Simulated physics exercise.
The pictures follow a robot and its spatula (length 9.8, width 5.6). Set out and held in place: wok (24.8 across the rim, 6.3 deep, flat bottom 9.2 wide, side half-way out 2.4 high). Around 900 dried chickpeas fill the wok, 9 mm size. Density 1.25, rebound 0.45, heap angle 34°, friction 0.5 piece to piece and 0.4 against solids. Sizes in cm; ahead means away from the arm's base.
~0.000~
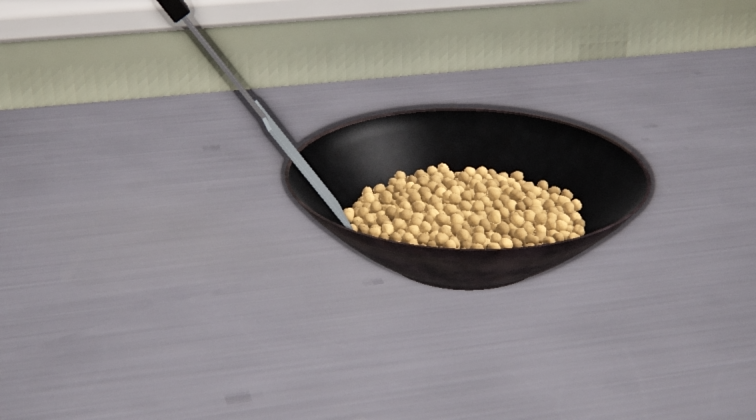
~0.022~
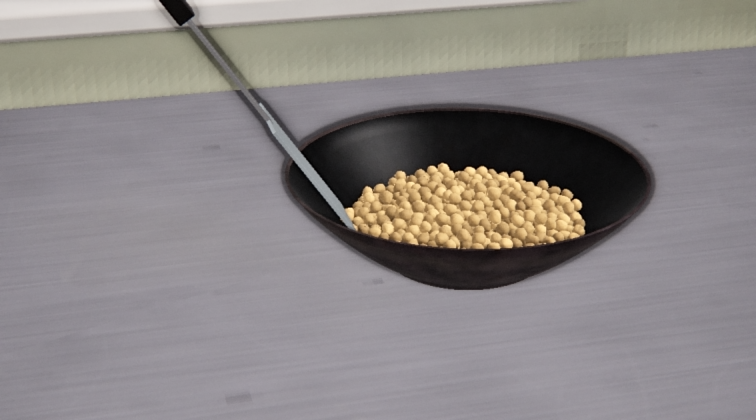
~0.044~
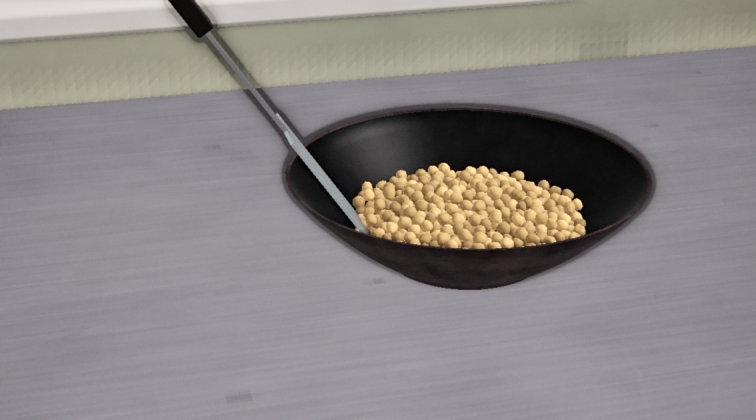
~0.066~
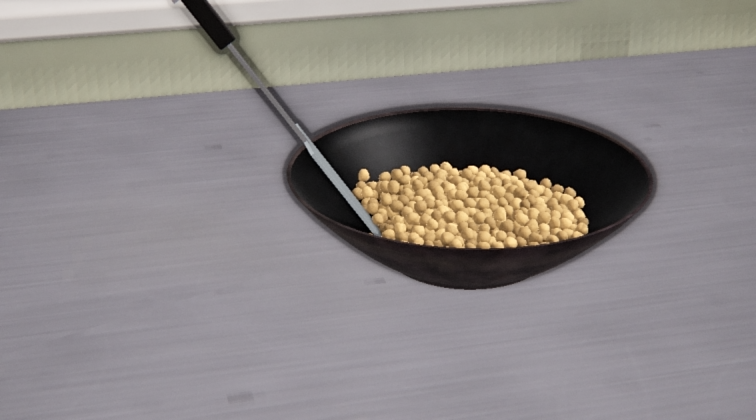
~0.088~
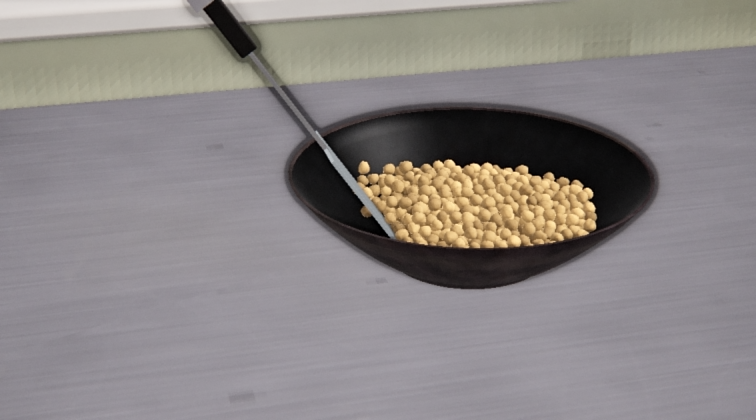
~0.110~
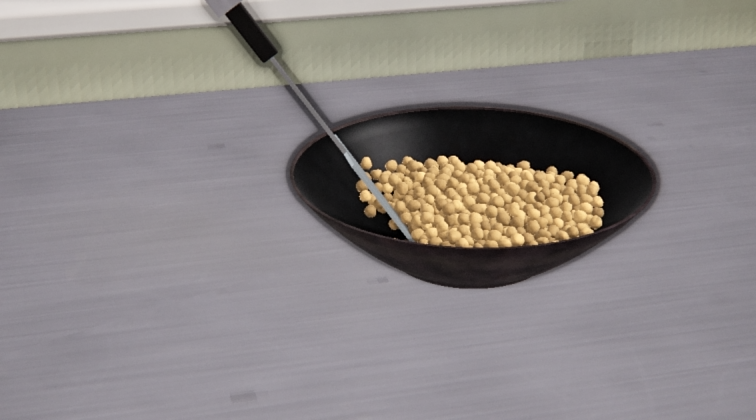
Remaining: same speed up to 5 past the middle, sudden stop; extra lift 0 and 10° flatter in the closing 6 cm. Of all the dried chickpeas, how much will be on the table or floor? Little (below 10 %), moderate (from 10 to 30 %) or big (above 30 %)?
On the table or floor the share is little, below 10 %.
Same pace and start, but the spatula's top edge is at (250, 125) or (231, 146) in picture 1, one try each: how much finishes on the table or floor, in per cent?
About 0 and 0 per cent.
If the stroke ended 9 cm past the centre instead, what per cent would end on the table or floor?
Then about 20 per cent.
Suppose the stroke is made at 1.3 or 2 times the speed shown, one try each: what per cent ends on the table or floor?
Some 0 and 5 per cent.
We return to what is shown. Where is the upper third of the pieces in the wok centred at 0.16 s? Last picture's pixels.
Near (513, 197).
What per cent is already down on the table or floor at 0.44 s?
About 0 per cent.
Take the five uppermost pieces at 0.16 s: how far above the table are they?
Roughly 5 cm.
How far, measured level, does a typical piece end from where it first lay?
Roughly 4 cm.
By 0.16 s, sloping 55°, highest piece 5 above the table; 900 in the wok.
By 0.22 s, sloping 50°, highest piece 6 above the table; 900 in the wok.
By 0.44 s, sloping 46°, highest piece 7 above the table; 900 in the wok.
By 1.49 s, sloping 46°, highest piece 7 above the table; 900 in the wok.
Final count, 900 in the wok. That is 0 % on the table or floor.
